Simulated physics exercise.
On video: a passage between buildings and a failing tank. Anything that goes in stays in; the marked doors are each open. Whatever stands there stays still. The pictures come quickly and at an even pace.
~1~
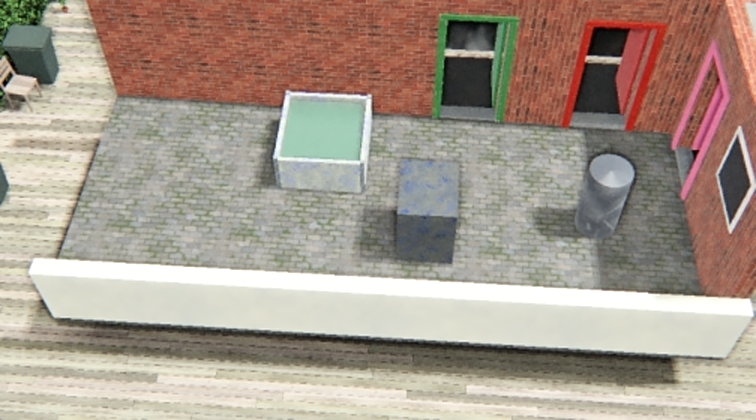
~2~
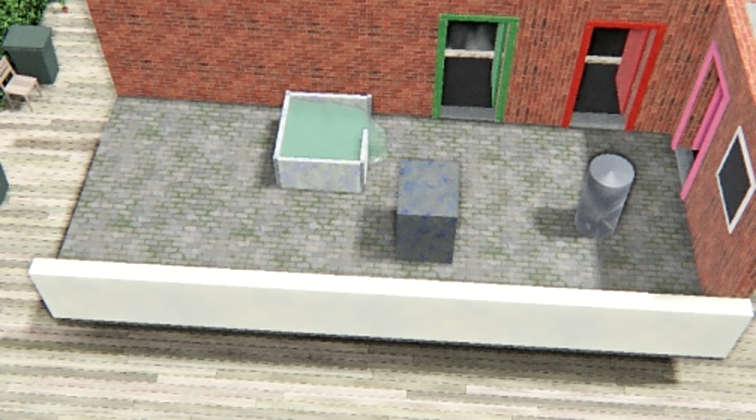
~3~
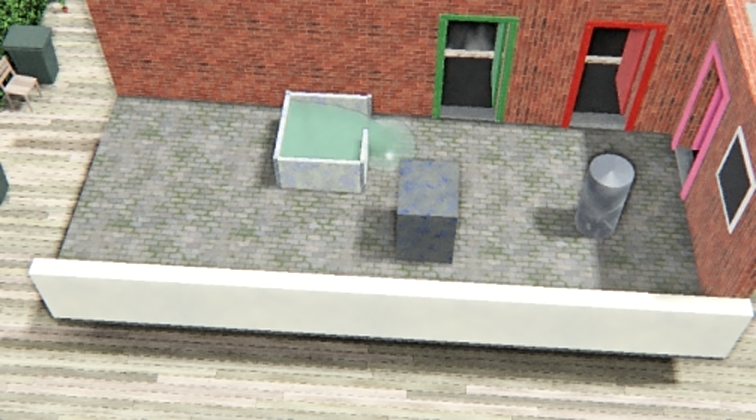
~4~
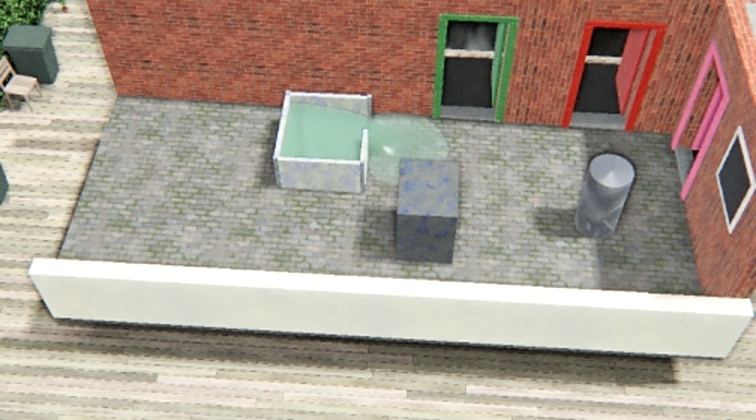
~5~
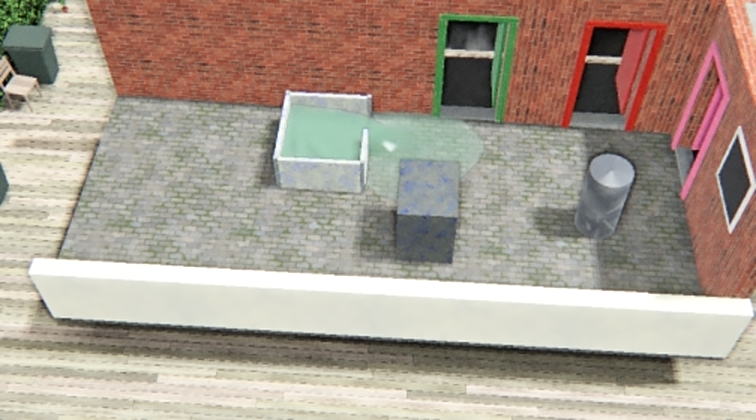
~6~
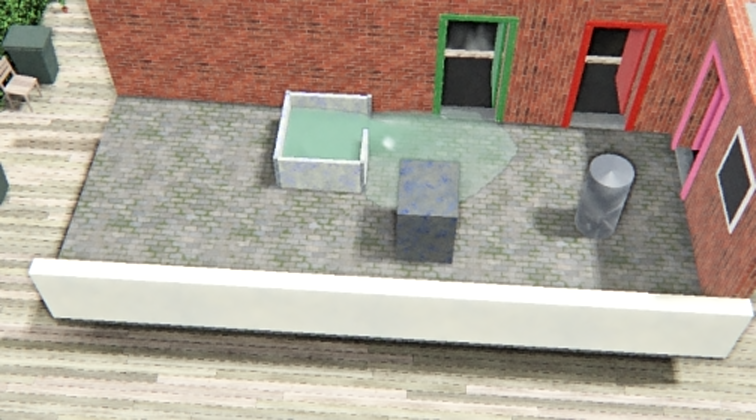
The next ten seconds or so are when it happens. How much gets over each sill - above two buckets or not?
At the green door, above two buckets. At the pink door, above two buckets. At the red door, not above two buckets.
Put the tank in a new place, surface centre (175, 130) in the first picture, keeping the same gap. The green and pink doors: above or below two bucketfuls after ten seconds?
Checked in turn, the green door stays safely beneath; the pink door goes past the limit.
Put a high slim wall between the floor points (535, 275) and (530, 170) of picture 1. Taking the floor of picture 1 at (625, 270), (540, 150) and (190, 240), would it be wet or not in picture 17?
Taking the points in order - unwetted, wetted, unwetted.
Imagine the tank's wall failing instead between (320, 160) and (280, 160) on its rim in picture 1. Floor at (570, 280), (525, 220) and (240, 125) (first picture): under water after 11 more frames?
Untouched, untouched, untouched.
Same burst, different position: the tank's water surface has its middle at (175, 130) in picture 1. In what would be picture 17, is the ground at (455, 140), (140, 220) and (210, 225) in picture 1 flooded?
Spot by spot, in the order asked: Swamped, untouched, untouched.
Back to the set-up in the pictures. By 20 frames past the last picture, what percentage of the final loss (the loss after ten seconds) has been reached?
It comes to around 65 per cent.
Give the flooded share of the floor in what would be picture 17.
Estimated share: Around 30 %.
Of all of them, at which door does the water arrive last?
Answer is the door marked pink.
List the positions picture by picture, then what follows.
In the first frame, still water in the open tank at (324, 131).
In the second frame, water pours out at (366, 134) and has run to (381, 158).
In the third frame, water pours out at (366, 135) and has run to a hidden place.
In the fourth frame, the front is at a hidden place, out from the gap at (366, 135).
In the fifth frame, water pours out at (366, 135) and has run to (477, 142).
In the sixth frame, the front is at (511, 151), out from the gap at (366, 135).
A moment on, water covers 25 % of the floor; the green door under two buckets in, the pink door not reached, the red door wet at the sill, nothing in.
Next, water covers 30 % of the floor; the green door over two buckets in, the pink door under two buckets in, the red door wet at the sill, nothing in.
Then, water covers 40 % of the floor; the green door over two buckets in, the pink door far over two buckets in, the red door wet at the sill, nothing in.
Later, water covers 35 % of the floor; the green door over two buckets in, the pink door far over two buckets in, the red door wet at the sill, nothing in.
In the end, water covers 45 % of the floor; the green door over two buckets in, the pink door far over two buckets in, the red door wet at the sill, nothing in.
